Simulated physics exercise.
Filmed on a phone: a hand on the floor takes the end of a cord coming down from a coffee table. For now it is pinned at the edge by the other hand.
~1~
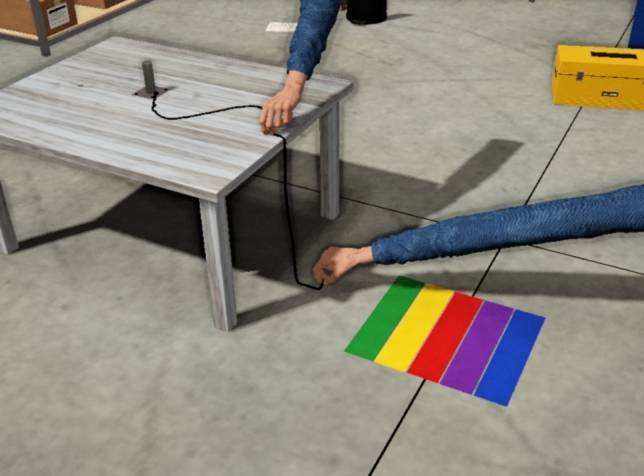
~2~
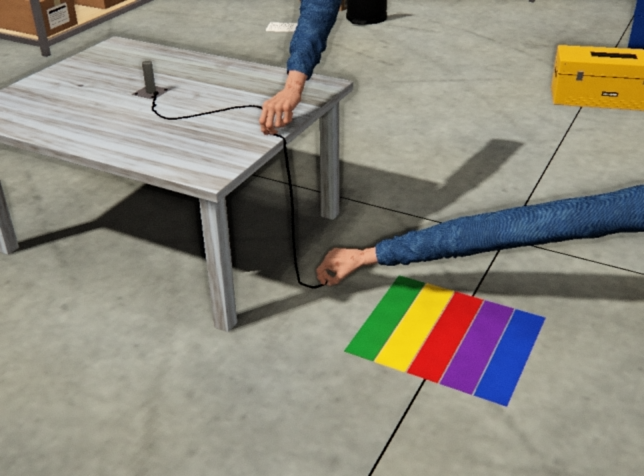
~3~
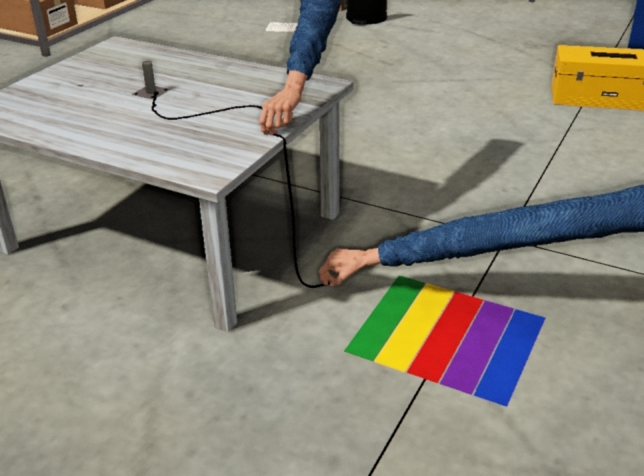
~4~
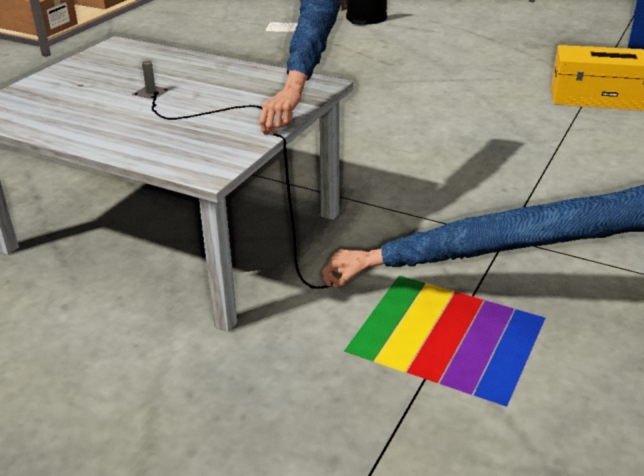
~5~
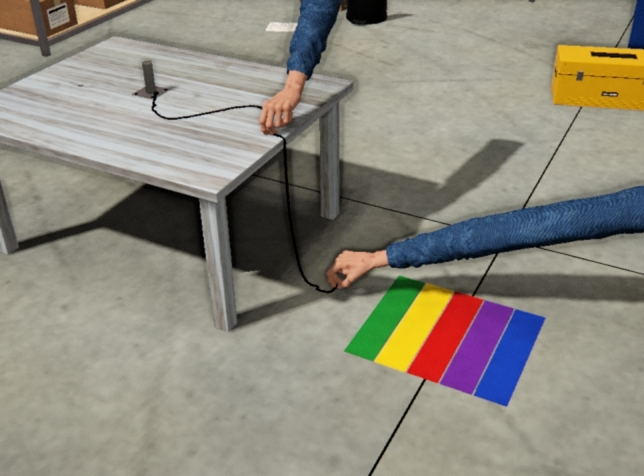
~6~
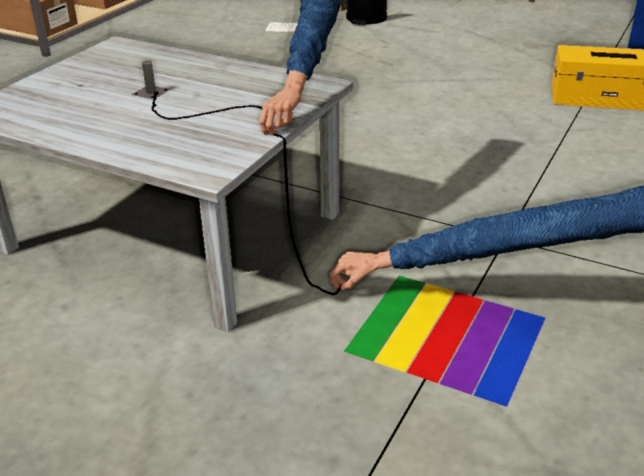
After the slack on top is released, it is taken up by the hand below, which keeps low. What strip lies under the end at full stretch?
The blue one.
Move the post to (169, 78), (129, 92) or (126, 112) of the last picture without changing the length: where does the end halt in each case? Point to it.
The first try gives (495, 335), the second (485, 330) and the third (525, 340).
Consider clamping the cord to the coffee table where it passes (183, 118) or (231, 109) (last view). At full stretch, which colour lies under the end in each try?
Observed strip, first: Purple; second: Red.
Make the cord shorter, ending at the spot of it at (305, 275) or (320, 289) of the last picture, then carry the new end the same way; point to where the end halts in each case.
Try 1: (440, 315); try 2: (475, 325).
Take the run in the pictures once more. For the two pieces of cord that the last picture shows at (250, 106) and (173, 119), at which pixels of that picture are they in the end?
About (276, 129), and the other about (214, 110).
Early on, end near (463, 324); over red.
Midway, end near (496, 334); over purple.
At the end of the slack, end near (516, 340); over blue. Over blue.
